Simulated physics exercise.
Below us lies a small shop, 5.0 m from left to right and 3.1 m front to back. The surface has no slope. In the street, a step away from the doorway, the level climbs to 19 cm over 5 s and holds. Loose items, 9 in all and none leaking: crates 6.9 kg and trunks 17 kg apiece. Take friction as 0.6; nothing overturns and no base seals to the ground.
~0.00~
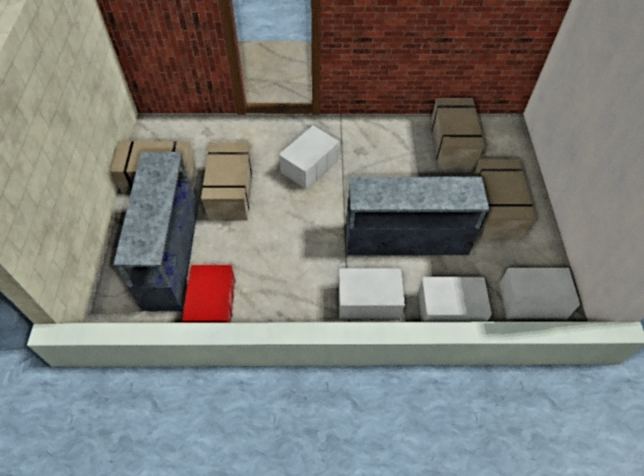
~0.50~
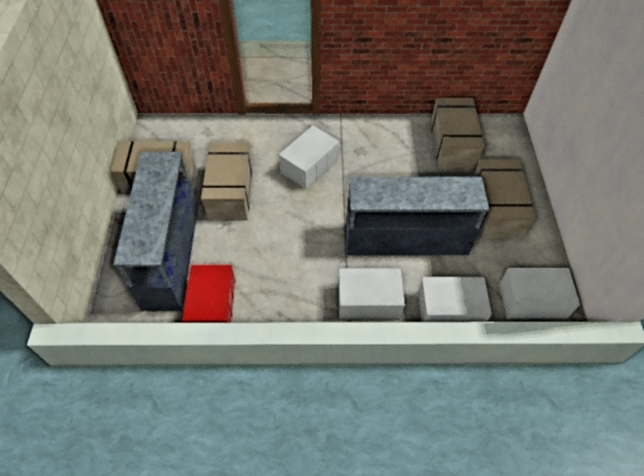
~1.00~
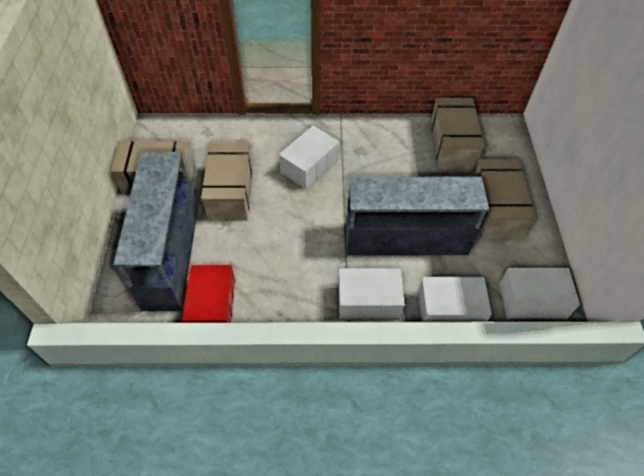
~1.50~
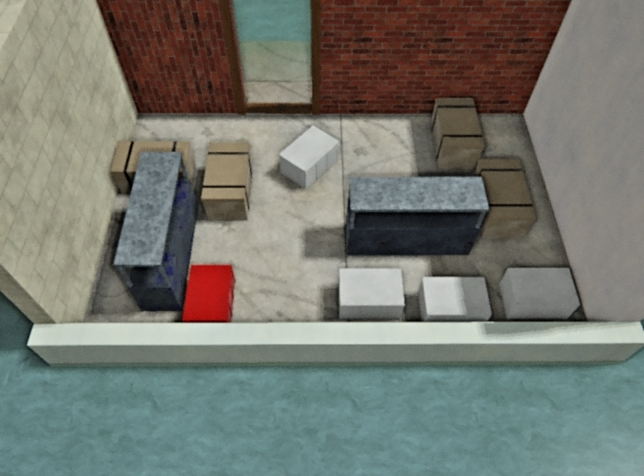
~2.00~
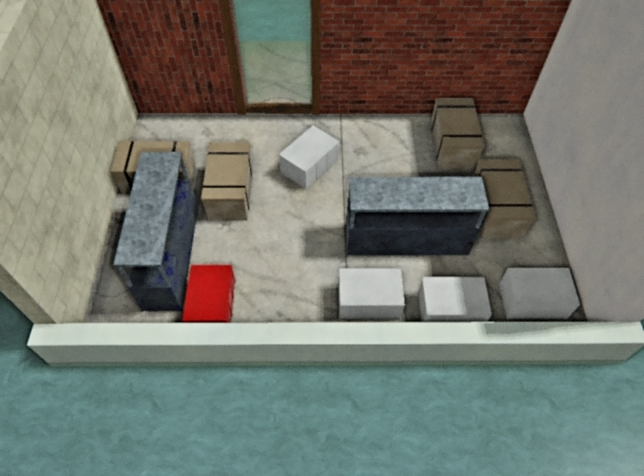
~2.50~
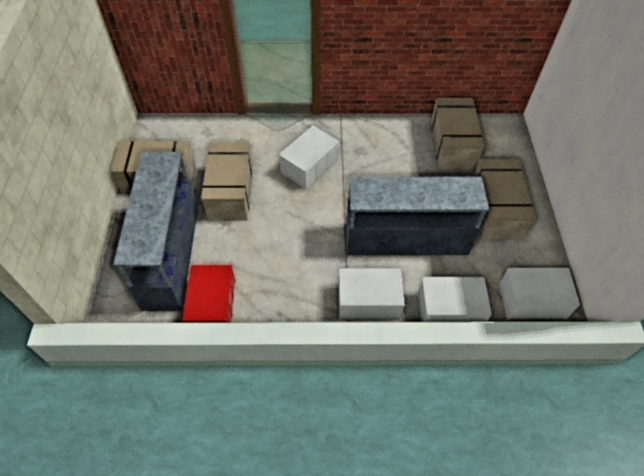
Crates and a red box sit still in a small shop as the outside ground turns teal.
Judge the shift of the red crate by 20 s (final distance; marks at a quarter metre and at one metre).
The red crate stays put.
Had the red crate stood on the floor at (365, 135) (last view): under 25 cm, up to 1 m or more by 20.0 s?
It gets carried off.
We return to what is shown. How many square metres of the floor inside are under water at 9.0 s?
Some 13 m2.
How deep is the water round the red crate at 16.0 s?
Roughly 12 cm.
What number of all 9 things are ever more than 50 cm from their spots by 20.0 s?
That makes 7.
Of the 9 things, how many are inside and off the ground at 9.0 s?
I count 5.
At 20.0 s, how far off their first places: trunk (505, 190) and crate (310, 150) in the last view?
In that order: 150 cm, 120 cm.
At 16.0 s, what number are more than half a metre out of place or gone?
I count 6.
After 4.0 s the red crate is near (208, 292), 0.0 m from its start, aground; 0 afloat.
After 9.0 s the red crate is near (201, 293), 0.1 m from its start, afloat; 5 afloat.
After 16.0 s the red crate is near (201, 291), 0.1 m from its start, afloat; 9 afloat.
After 20.0 s the red crate is near (200, 291), 0.1 m from its start, afloat; 9 afloat.
